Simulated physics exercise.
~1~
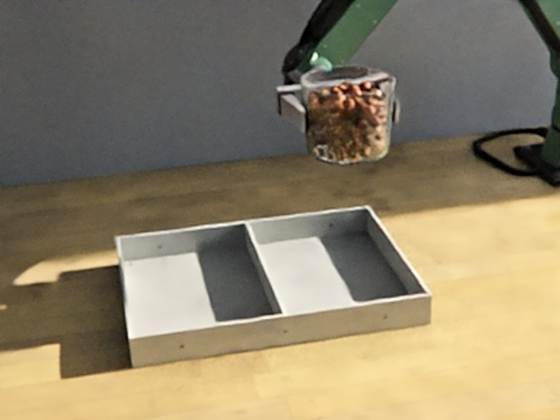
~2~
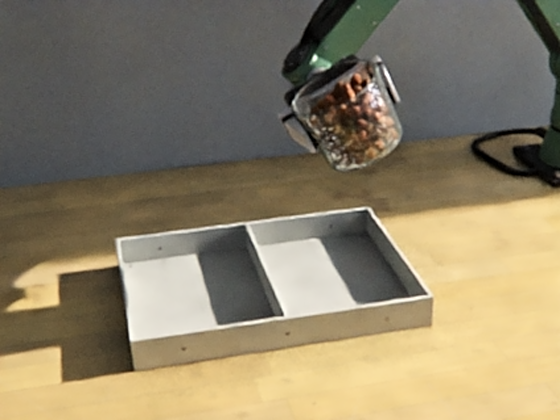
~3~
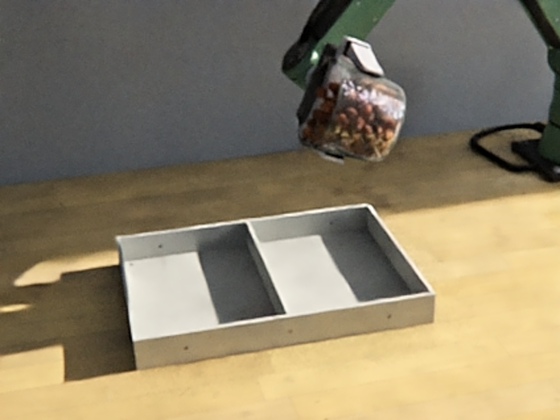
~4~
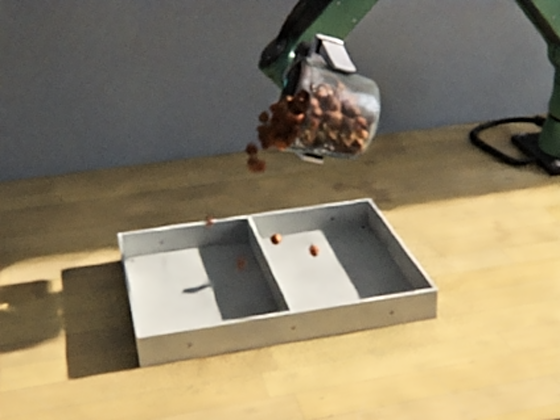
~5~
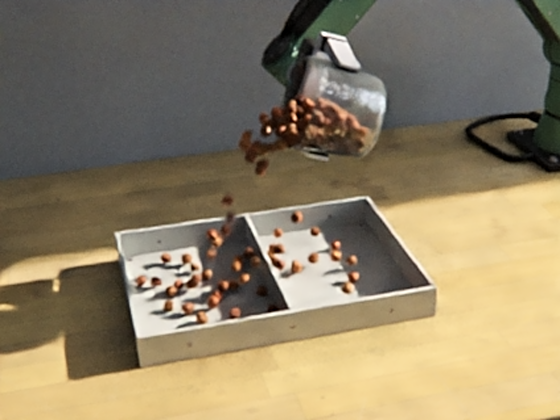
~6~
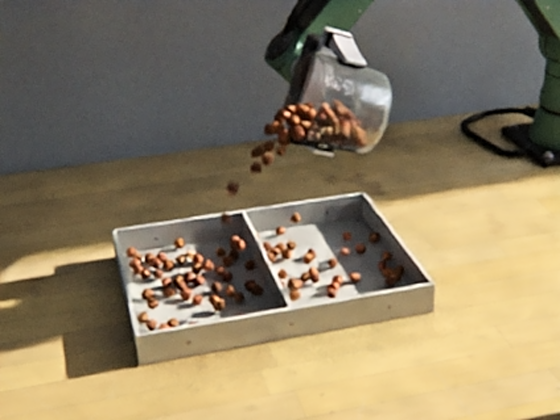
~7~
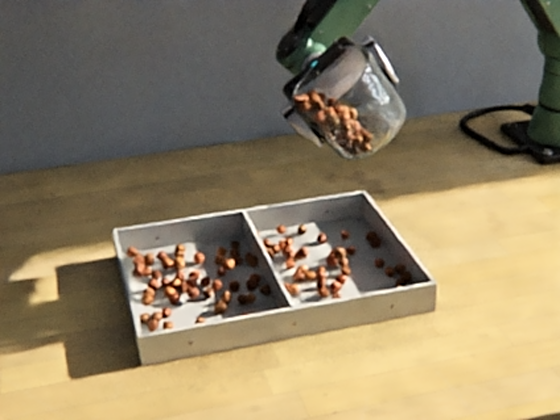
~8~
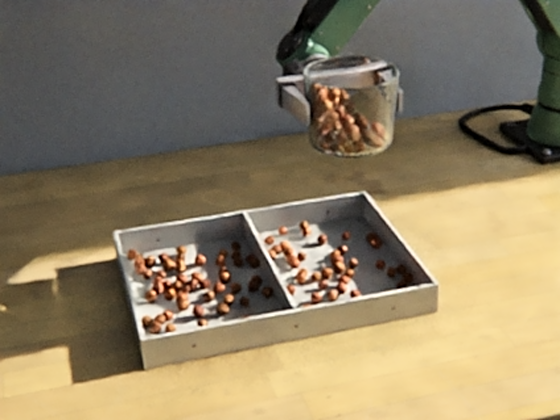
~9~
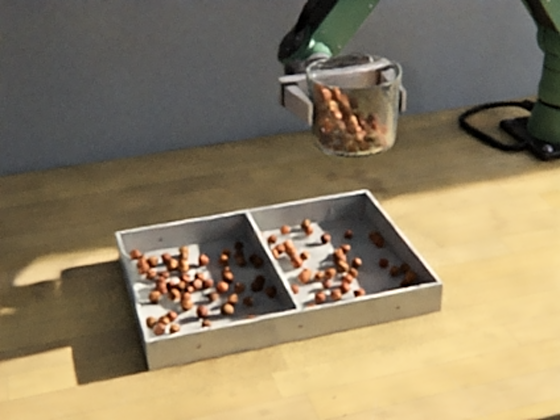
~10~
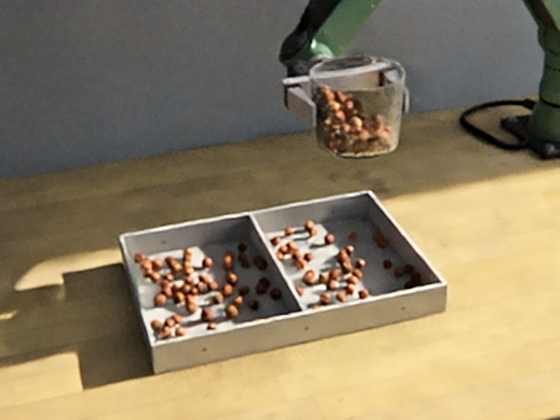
A green robot arm tipped a clear cup of hazelnuts to the left over a pale divided tray, spilling many into both compartments, then turned the cup upright again, with some nuts still inside and the rest scattered across the tray.
